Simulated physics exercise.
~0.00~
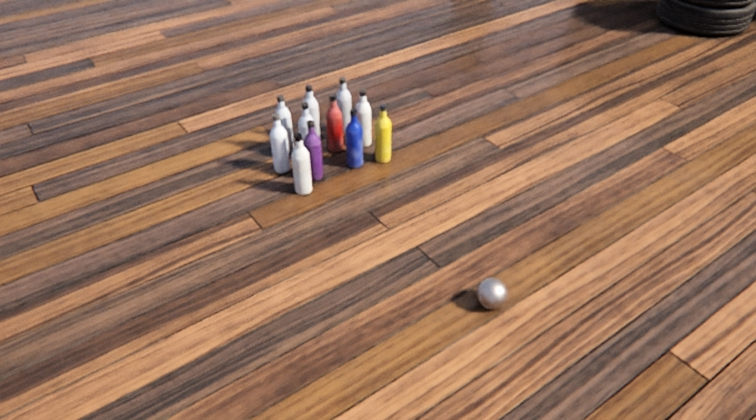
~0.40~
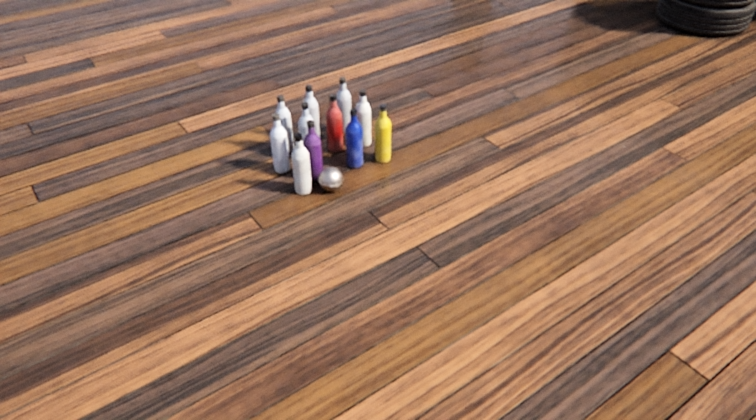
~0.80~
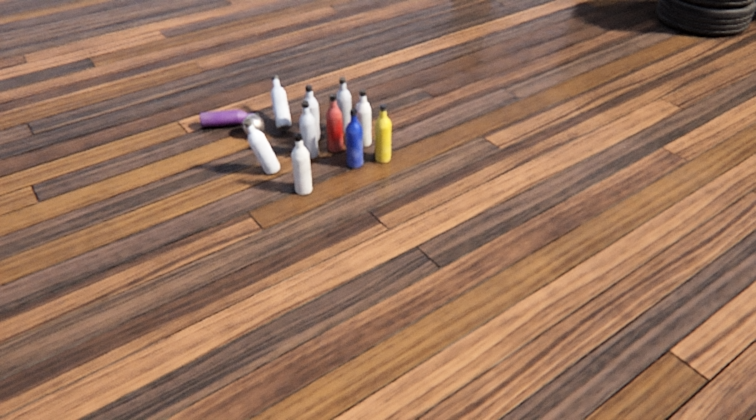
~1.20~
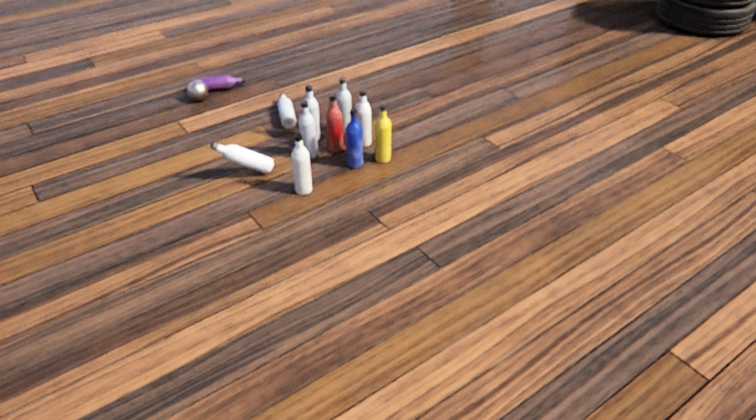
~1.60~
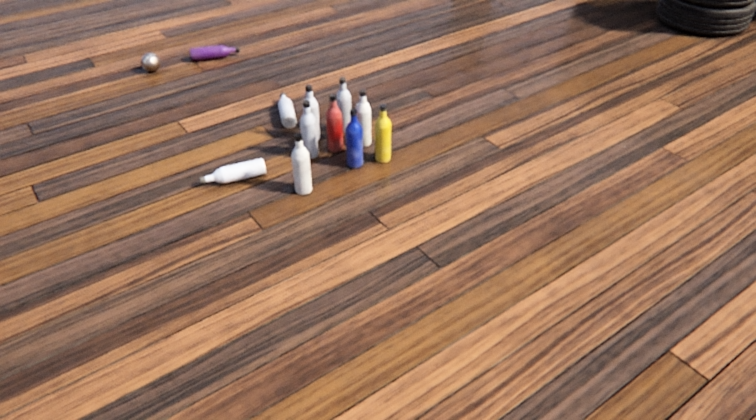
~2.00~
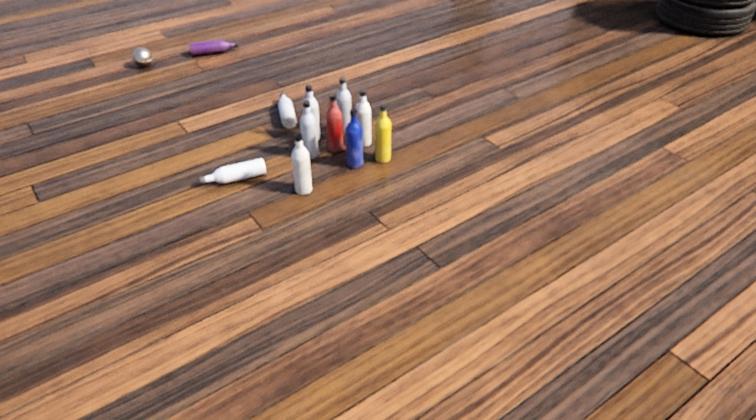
A steel ball rolled up and left across a wooden floor into a cluster of standing bottles, knocking down the purple one and two white ones, then rolled on beyond them while the yellow, blue, red and remaining white bottles stayed upright.
